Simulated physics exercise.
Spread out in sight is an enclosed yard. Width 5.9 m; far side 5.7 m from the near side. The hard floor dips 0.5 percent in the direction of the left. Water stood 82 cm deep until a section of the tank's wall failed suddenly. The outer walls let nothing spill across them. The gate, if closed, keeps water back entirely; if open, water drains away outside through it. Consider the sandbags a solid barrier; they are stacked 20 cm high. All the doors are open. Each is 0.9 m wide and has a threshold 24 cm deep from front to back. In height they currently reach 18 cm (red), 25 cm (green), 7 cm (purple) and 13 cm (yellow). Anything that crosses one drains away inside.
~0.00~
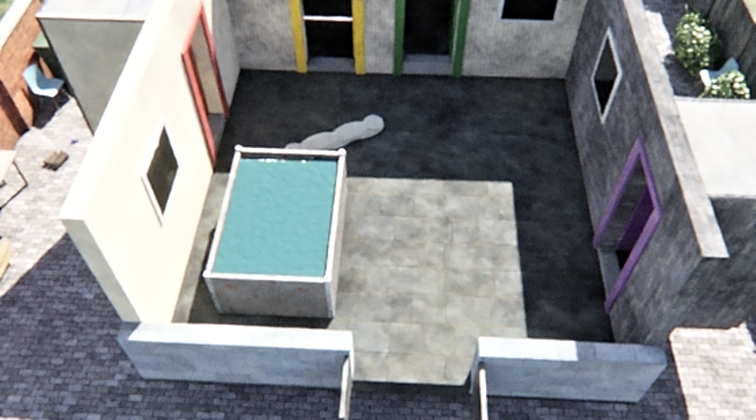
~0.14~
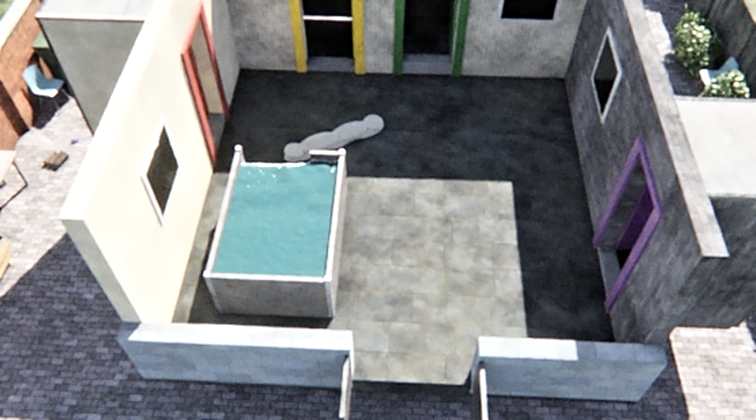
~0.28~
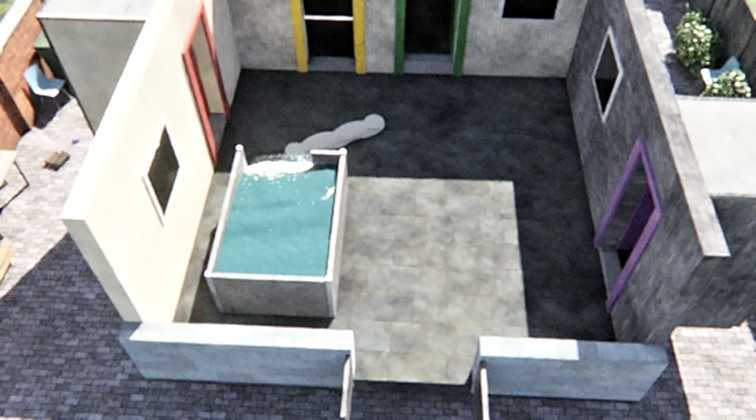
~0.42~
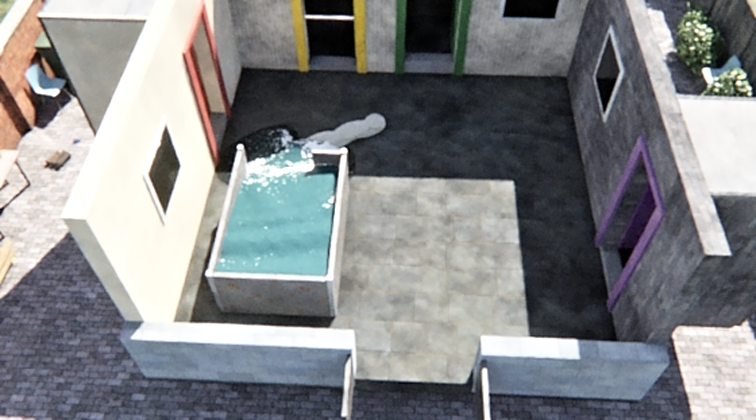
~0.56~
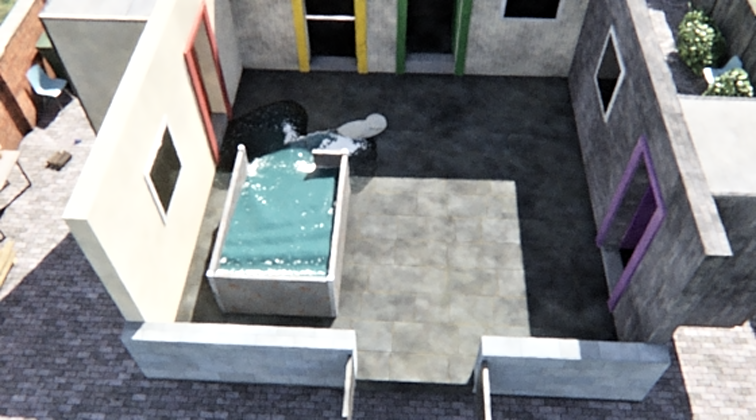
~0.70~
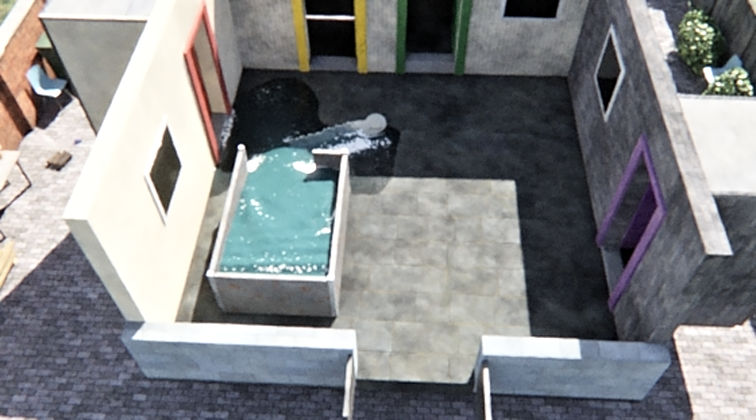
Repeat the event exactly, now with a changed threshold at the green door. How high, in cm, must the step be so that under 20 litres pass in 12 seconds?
Roughly 6.5 cm.
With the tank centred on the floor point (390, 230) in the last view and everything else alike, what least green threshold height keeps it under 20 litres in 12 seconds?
It must be around 29 cm tall.
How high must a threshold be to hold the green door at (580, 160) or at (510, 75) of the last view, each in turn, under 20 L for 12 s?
Roughly 15 cm, then roughly 12.5 cm.
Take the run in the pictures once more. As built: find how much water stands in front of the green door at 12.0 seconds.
7.0 cm.
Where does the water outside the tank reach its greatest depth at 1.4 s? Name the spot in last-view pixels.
At about (252, 72).
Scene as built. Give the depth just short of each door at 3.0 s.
In cm: Red 21, green 12, purple 0, yellow 18.
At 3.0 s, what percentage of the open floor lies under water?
Wet: Close to 55 %.
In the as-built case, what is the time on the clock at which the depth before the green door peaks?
Some 2.8 s, more or less.
After 1.4 s water covers 30 % of the floor, deepest (60 cm) near (252, 72); it has not reached the green door.
After 3.0 s water covers 55 % of the floor, deepest (33 cm) near (239, 85); 12 cm at the green door, 0 litres in over its 25 cm threshold.
After 12.0 s water covers 95 % of the floor, deepest (14 cm) near (167, 353); 7 cm at the green door, 0 litres in over its 25 cm threshold.
At the green door as built, the water arrived by 1.9 s and peaked near 12 cm at 2.8 s.
With a threshold of 5.5 cm, 31 litres would have come in within the 12 s; with 7.5 cm, 10 litres. So under 20 litres takes about 6.5 cm.
